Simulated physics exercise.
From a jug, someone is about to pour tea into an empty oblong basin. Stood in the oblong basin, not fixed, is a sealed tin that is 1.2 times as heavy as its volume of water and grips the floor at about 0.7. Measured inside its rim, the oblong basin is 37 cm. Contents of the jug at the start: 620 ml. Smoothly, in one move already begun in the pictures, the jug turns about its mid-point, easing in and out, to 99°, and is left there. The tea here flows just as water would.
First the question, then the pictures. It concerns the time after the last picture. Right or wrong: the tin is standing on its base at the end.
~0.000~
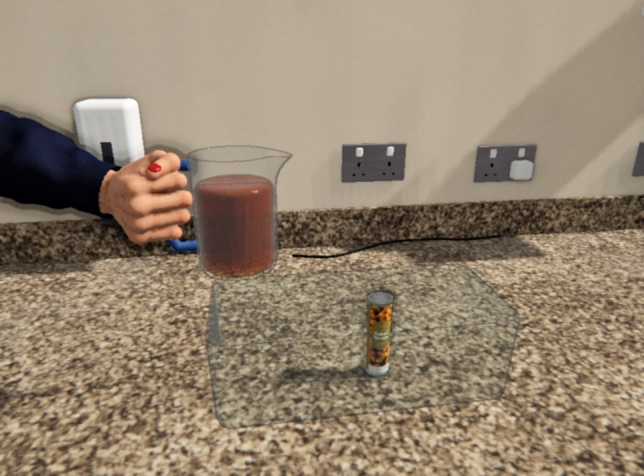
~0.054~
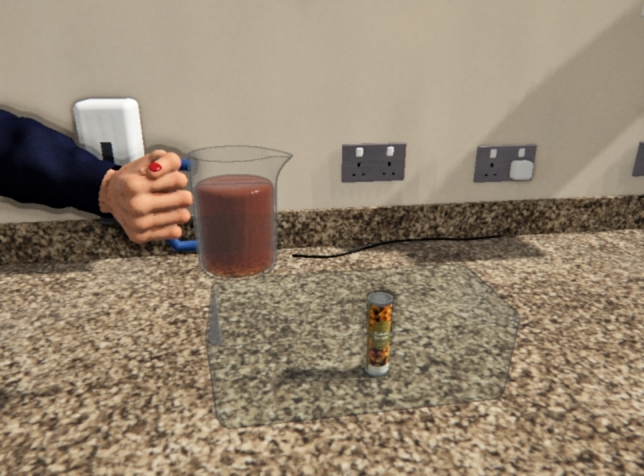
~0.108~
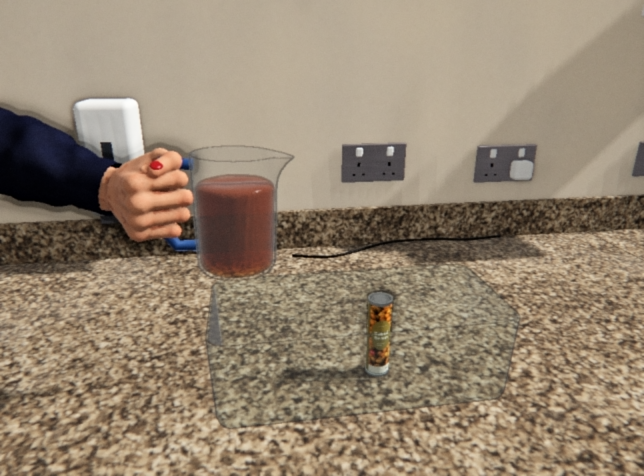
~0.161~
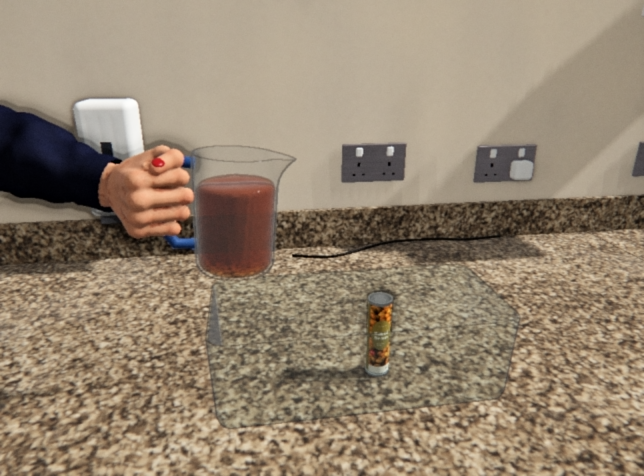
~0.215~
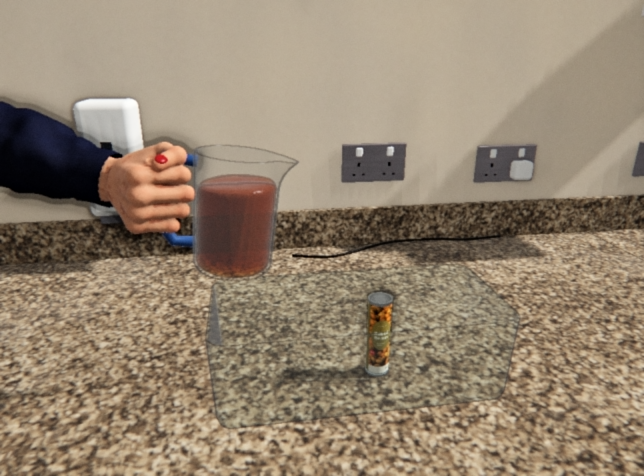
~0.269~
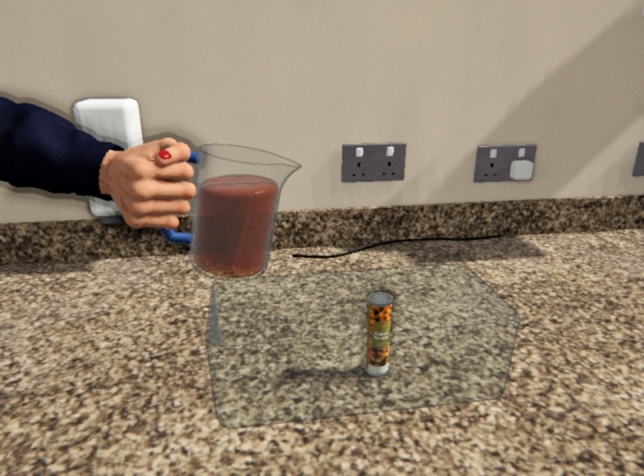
Right, it is standing.
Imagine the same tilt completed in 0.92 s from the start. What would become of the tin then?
Result: Tin still standing.
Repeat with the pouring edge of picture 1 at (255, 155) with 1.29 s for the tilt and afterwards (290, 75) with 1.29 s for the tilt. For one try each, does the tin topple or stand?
First it remains upright; then it topples.
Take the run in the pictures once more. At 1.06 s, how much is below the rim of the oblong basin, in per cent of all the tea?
I reckon close to 32 per cent.
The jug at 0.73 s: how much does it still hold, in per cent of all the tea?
Around 94 percent.
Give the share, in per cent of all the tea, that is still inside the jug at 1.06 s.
Roughly 50 per cent.
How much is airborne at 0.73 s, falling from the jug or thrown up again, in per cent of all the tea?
It comes to roughly 6 per cent.
After 0.73 s the tilt is 59° and 94 per cent is still to pour; the tin stands where it began.
After 1.06 s the tilt is 91° and 50 per cent is still to pour; the tin stands where it began.
After 1.41 s the tilt is 99° and 9 per cent is still to pour; the tin stands where it began.
After 1.79 s the tilt is 99° and 1 per cent is still to pour; the tin stands where it began.
In the end the tin stands where it began.
